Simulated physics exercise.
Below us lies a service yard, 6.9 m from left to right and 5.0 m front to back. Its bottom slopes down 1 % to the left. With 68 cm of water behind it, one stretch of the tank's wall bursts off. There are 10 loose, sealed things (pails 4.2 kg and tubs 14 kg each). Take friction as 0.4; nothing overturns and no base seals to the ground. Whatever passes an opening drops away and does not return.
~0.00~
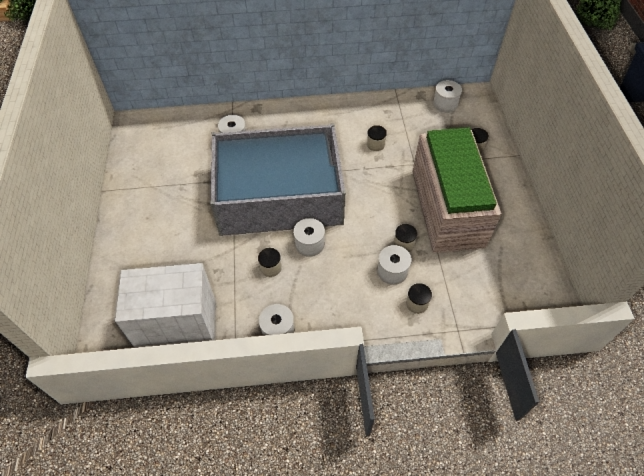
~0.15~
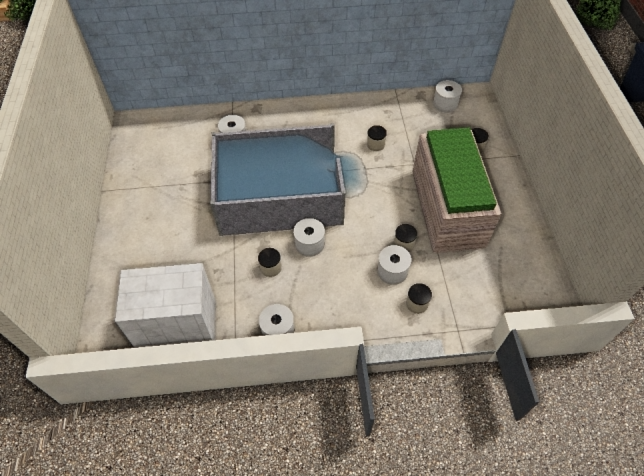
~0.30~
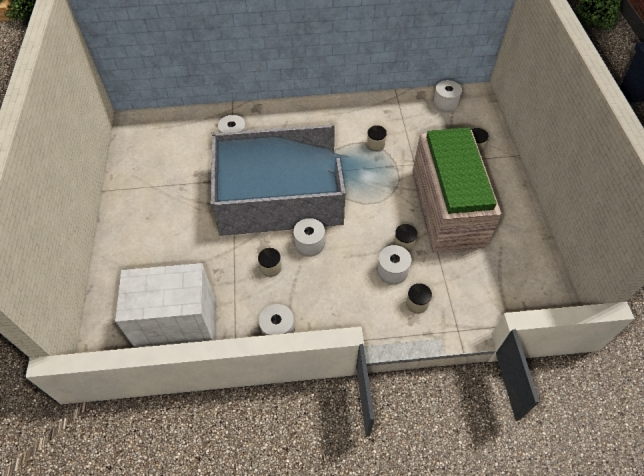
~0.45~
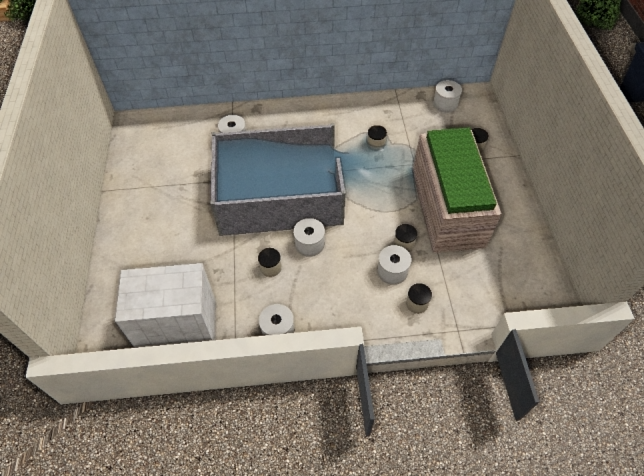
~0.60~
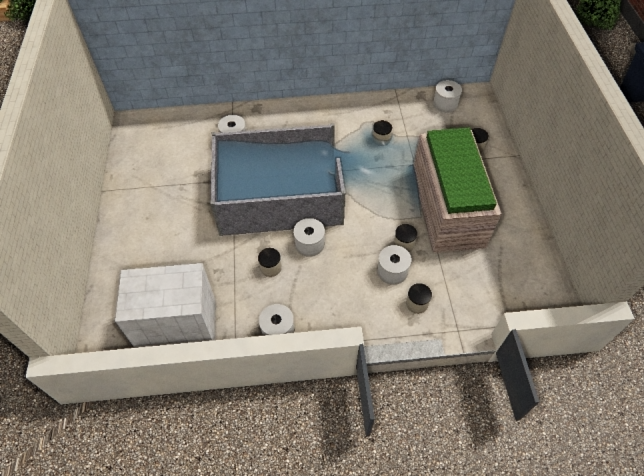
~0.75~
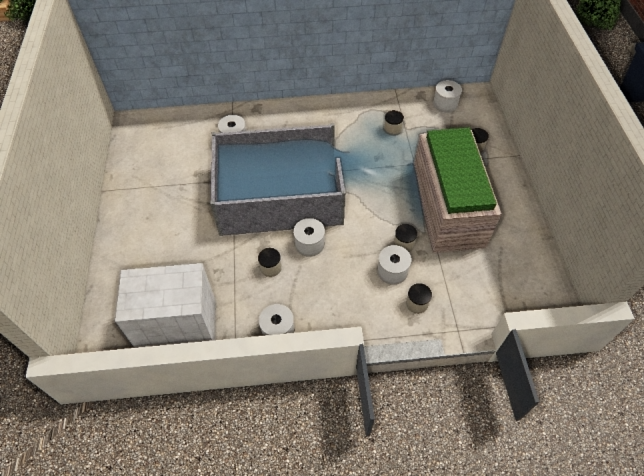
Water pouring from the right side of a raised tank, spreading across a walled yard and pushing one dark pail away.
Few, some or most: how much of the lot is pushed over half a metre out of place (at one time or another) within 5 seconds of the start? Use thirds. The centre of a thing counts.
Share: From one to two thirds.
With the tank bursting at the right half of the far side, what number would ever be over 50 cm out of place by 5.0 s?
In that case 2 of them.
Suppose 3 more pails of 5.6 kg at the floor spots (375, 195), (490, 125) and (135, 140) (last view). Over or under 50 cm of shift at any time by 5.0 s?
In that order: Over, over, under.
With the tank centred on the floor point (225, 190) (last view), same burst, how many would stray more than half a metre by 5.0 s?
Then 5.
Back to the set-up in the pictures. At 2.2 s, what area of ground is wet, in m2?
About 14 m2.
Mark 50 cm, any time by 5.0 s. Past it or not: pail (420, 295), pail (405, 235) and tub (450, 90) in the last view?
In turn: Over, past it, more.
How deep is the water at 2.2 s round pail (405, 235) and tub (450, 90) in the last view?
Roughly 3 and 29 cm.
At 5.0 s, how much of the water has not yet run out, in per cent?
About 92 per cent.
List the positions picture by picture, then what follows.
In the first picture, a pail at (377, 132) rests on the ground; a pail at (479, 135), on the bottom; water covers 2.3 m2; 0 of 10 have shifted.
In the second picture, a pail at (377, 132) rests on the ground; a pail at (479, 135), on the bottom; water covers 2.7 m2; 0 of 10 have shifted.
In the third picture, a pail at (377, 132), on the bottom; a pail at (479, 135) rests on the ground; water covers 3.3 m2; 0 of 10 have shifted.
In the fourth picture, a pail at (378, 132), on the bottom; a pail at (479, 135) rests on the ground; 4.1 m2 under water; 0 of 10 have shifted.
In the fifth picture, a pail at (383, 127) rests on the ground, 15 cm from its start; a pail at (479, 135), on the bottom; 4.8 m2 under water; 1 of 10 have shifted.
In the sixth picture, a pail at (394, 117) rests on the ground, 46 cm from its start; a pail at (479, 135) rests on the ground; 5.7 m2 under water; 1 of 10 have shifted.
After 1.1 s 1 of 10 are over 50 cm from their spots; 0 afloat.
After 2.2 s 5 of 10 are over 50 cm from their spots; 3 afloat.
After 3.5 s 4 of 10 are over 50 cm from their spots; 3 afloat.
After 5.0 s 3 of 10 are over 50 cm from their spots, and 5 have been at some point; 3 afloat.
